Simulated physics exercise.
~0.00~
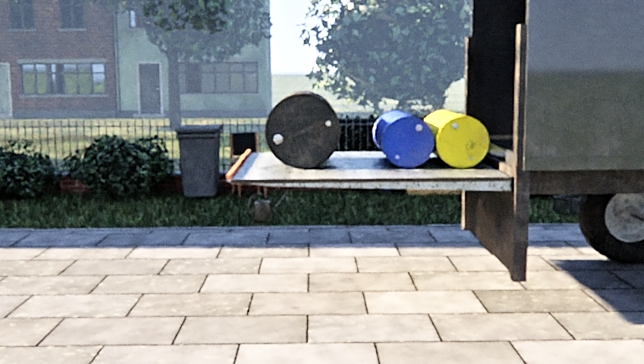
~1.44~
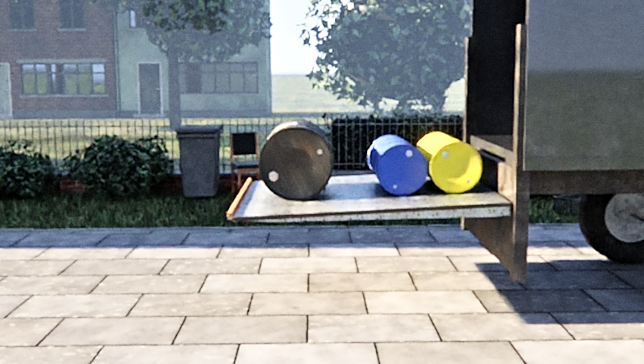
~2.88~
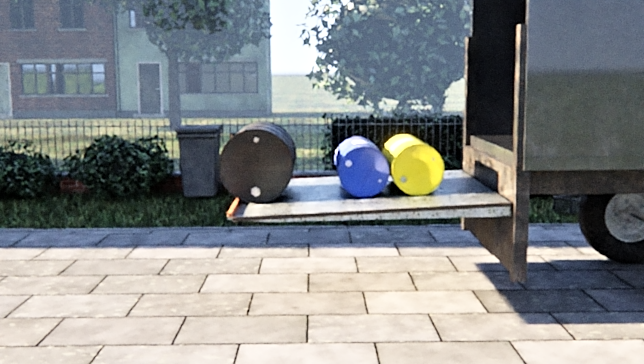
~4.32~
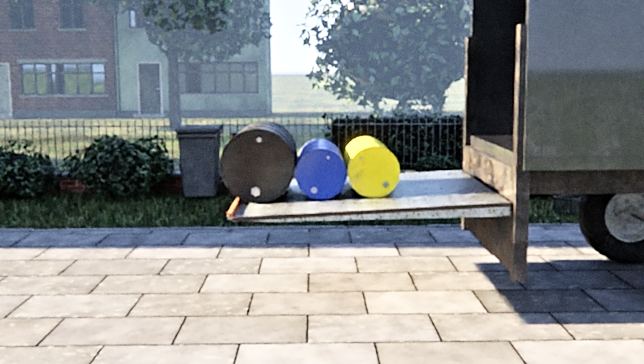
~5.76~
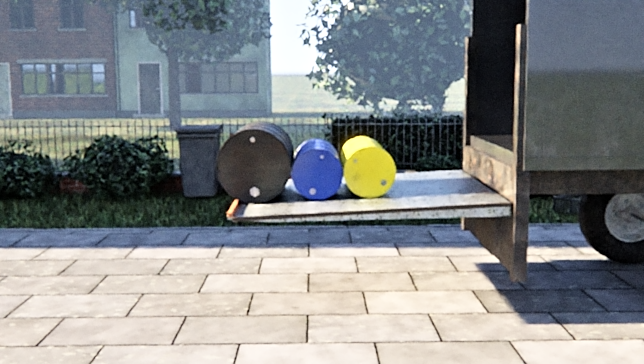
On a tilting tail-lift, three drums roll left and rest together near the edge.
